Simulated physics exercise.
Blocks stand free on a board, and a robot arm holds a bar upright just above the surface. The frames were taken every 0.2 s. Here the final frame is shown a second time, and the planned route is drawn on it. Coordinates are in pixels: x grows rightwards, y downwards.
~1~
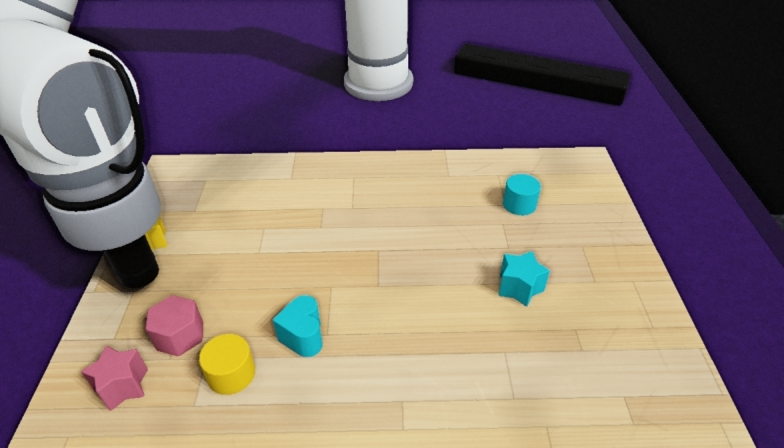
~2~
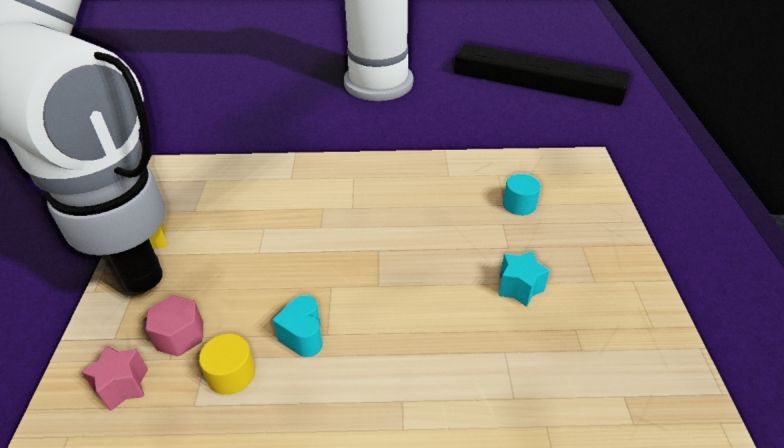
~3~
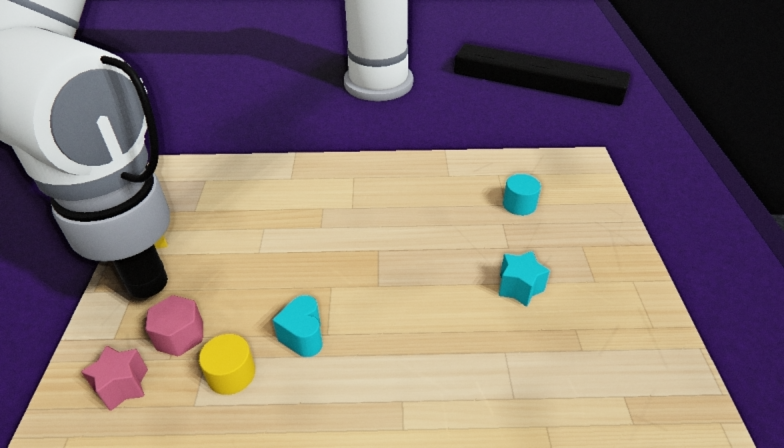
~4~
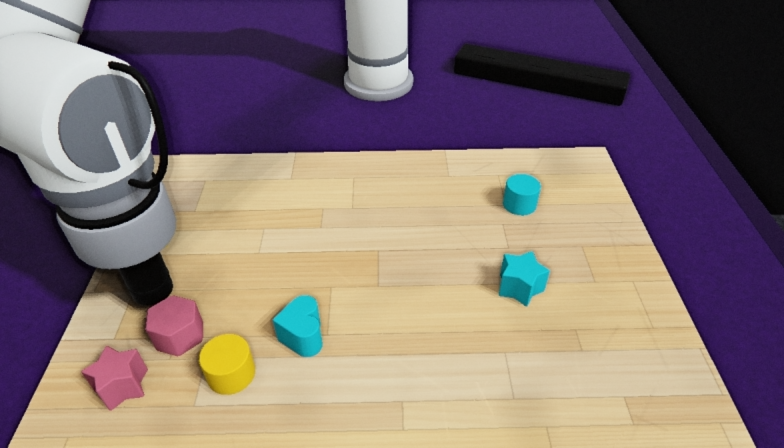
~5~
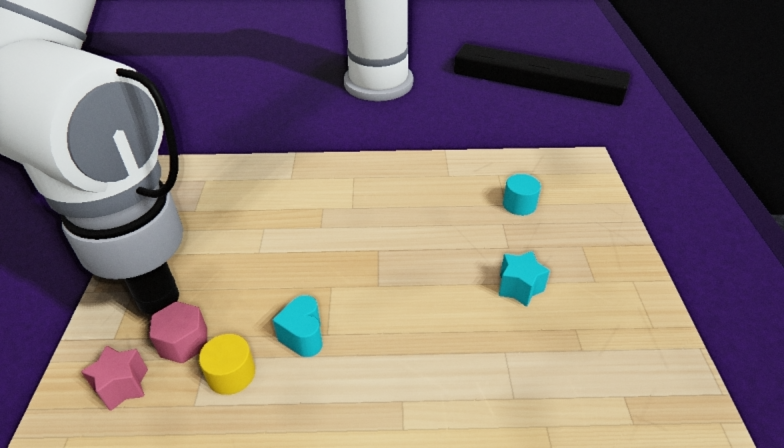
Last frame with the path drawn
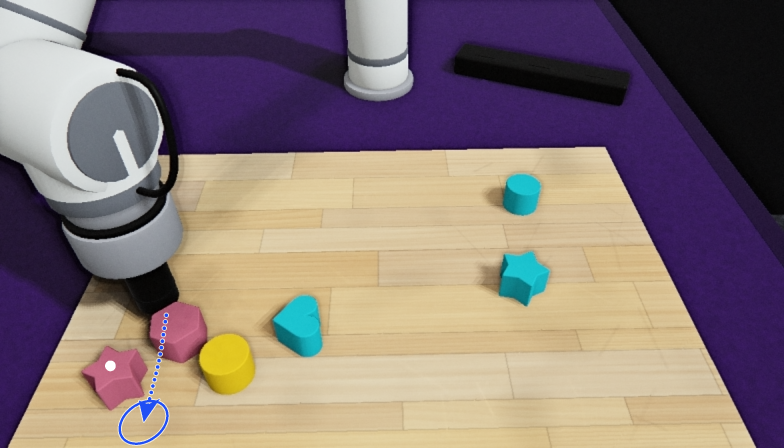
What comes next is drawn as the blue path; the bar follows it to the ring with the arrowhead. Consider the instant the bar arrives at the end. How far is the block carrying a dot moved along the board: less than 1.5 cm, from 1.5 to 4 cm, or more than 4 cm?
It will move between 1.5 and 4 cm.
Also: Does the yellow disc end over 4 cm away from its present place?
No, I don't think so.
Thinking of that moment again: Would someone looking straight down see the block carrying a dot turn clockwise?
Yes
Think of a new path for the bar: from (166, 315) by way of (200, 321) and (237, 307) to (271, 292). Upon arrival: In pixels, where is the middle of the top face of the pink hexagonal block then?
Pixel (193, 336).
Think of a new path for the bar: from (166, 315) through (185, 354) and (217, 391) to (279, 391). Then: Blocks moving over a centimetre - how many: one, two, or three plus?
Put simply, two blocks are moved more than 1 cm.
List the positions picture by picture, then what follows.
The first picture shows bar's lower end at (140, 275); pink star at (110, 366); pink hexagonal block at (171, 314); yellow disc at (224, 353).
The second picture shows bar at (144, 279); blocks still.
The third picture shows bar at (148, 284); blocks still.
The fourth picture shows bar at (154, 291); blocks still.
The fifth picture shows bar at (159, 300); pink star at (110, 366); pink hexagonal block at (175, 321); yellow disc at (224, 353).
Drawn move, from (166, 315) to (144, 422); the dot is on the pink star.
What follows on the original path. One third of the way, bar at (154, 333); pink hexagonal block at (183, 349), turned 30° anticlockwise; yellow disc at (230, 357).
Two thirds of the way, bar at (146, 369); pink star at (97, 383), turned 50° clockwise; pink hexagonal block at (189, 372), turned 70° anticlockwise; yellow disc at (242, 361).
At the end, bar at (135, 408); pink star at (89, 395), turned 90° clockwise; pink hexagonal block at (188, 384), turned 100° anticlockwise; yellow disc at (242, 361).
